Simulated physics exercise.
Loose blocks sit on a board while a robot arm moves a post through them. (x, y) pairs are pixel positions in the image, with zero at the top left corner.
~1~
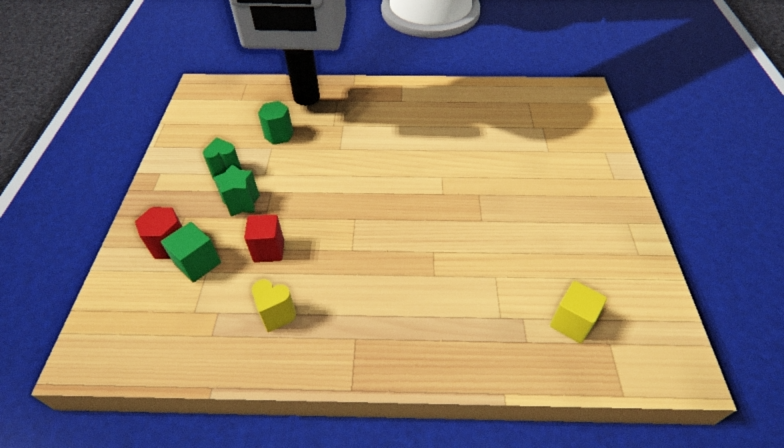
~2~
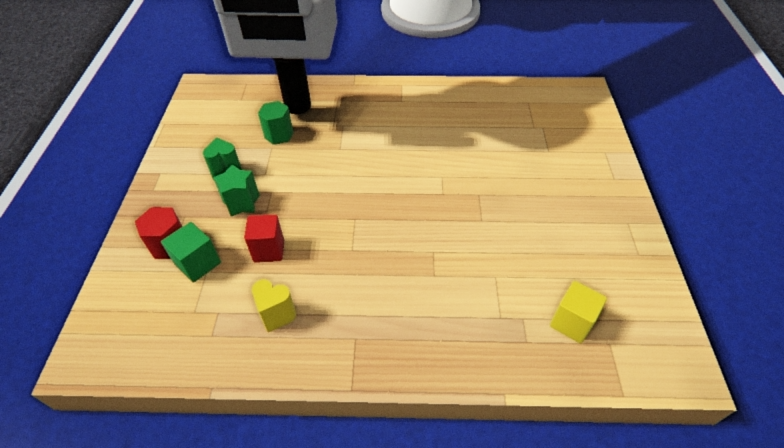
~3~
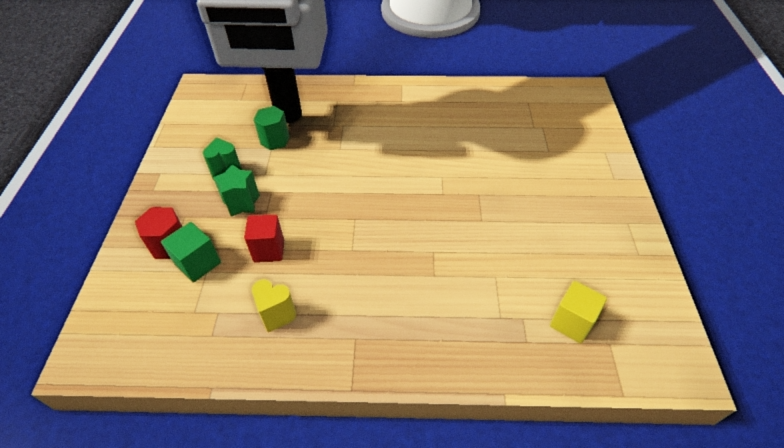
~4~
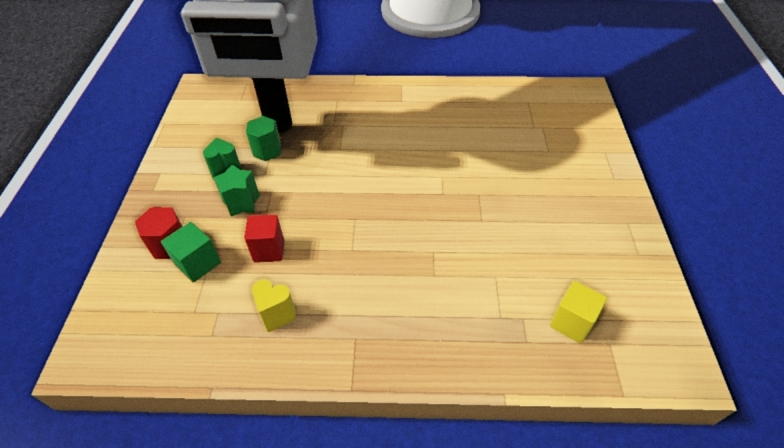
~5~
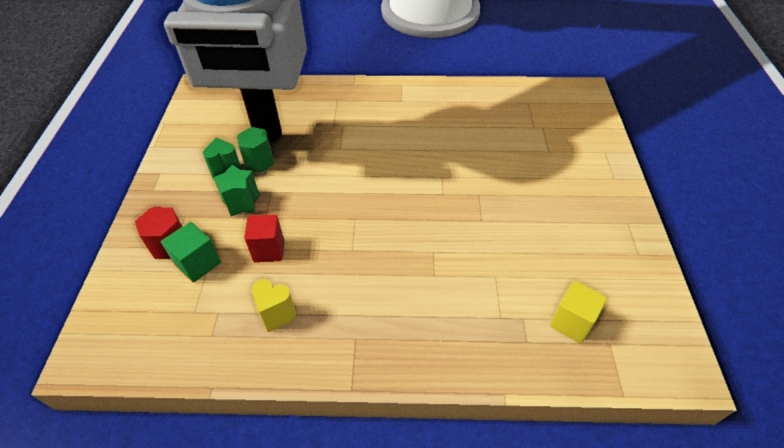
A robot arm lowered its black post toward the green hexagon at the back of the wooden board, then pushed it forward and slightly left, close to the green heart and star blocks.
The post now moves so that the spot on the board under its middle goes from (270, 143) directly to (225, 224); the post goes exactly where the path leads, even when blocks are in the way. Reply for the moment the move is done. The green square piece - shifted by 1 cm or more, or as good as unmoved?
The block you're asking about gets moved.
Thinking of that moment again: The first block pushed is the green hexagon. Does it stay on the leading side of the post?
Prediction: Still leading.
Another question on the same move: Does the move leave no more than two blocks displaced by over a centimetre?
No, it doesn't check out.
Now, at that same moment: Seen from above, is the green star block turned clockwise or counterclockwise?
Its spin: Anticlockwise.
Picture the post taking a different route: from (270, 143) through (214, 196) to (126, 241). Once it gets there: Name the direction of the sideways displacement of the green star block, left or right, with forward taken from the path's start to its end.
It moves over to the left.
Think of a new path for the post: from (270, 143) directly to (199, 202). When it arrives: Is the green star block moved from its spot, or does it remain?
It gets moved.
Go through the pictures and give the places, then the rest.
Tip of the post (307, 98), middles of tops, green square piece (185, 240), green heart-shaped block (218, 148), green star block (233, 178), green hexagon (273, 110), in the first frame.
Post (298, 106), nothing pushed, in the second frame.
Post (289, 115), green hexagon (269, 115), in the third frame.
Post (279, 125), green hexagon (260, 126), in the fourth frame.
Post (268, 135), green square piece (185, 240), green heart-shaped block (218, 148), green star block (233, 178), green hexagon (252, 137), in the fifth frame.
The first path, step by step. One third of the way, post (253, 159); green heart-shaped block (208, 154), turned 70° clockwise; green star block (229, 185), turned 25° anticlockwise; green hexagon (233, 163).
Two thirds of the way, post (237, 187); green heart-shaped block (208, 155), turned 75° clockwise; green star block (219, 216), turned 45° anticlockwise; green hexagon (215, 193).
At the end, post (221, 215); green square piece (175, 257), turned 30° clockwise; green heart-shaped block (208, 155), turned 75° clockwise; green star block (220, 244), turned 70° anticlockwise; green hexagon (201, 225).
